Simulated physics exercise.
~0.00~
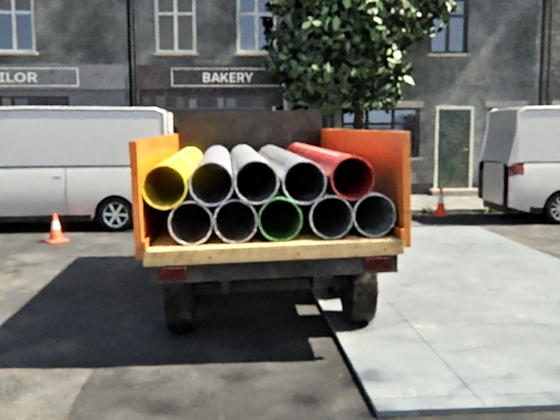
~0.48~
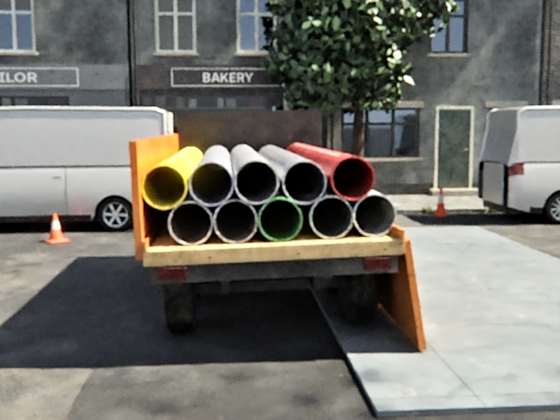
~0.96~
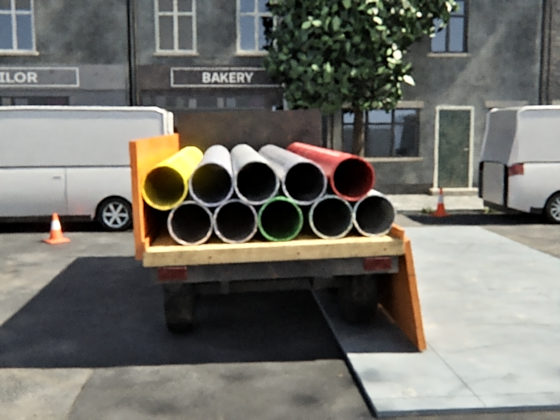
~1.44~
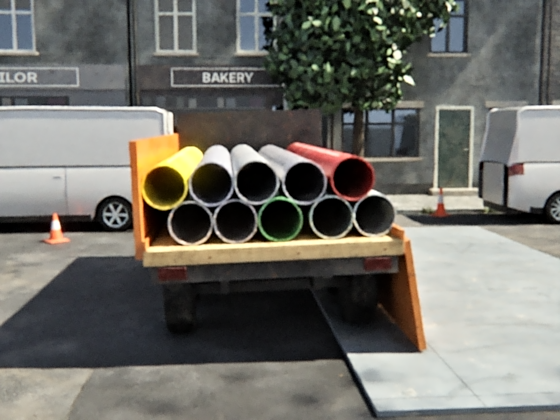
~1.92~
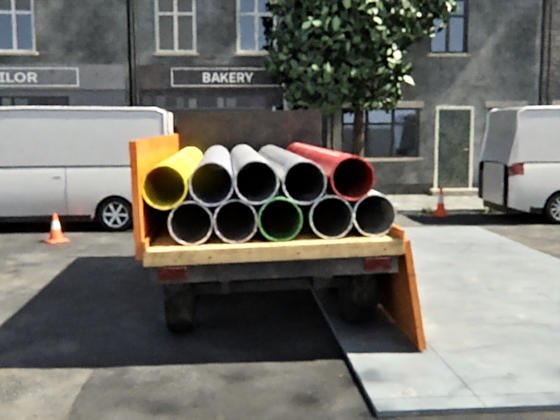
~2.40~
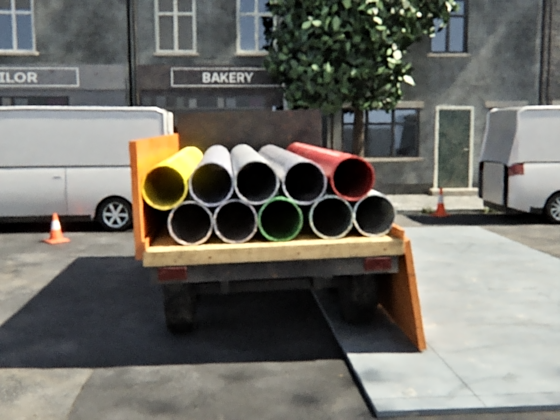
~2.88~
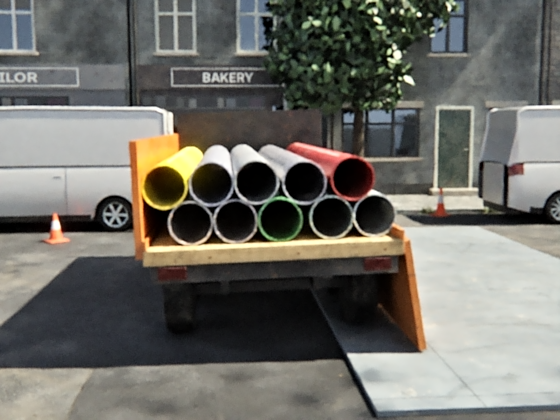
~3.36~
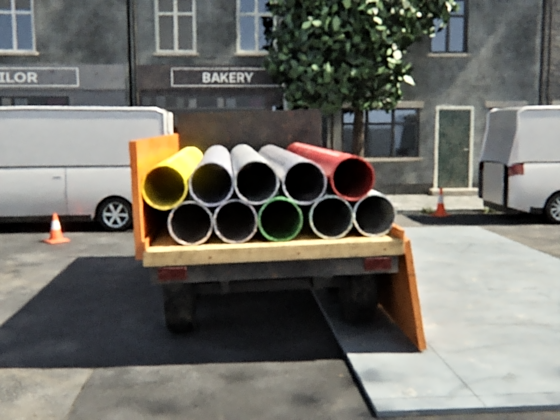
Right side panel of a parked trailer dropping open beside stacked pipes, the yellow, red and green ones all staying in place.
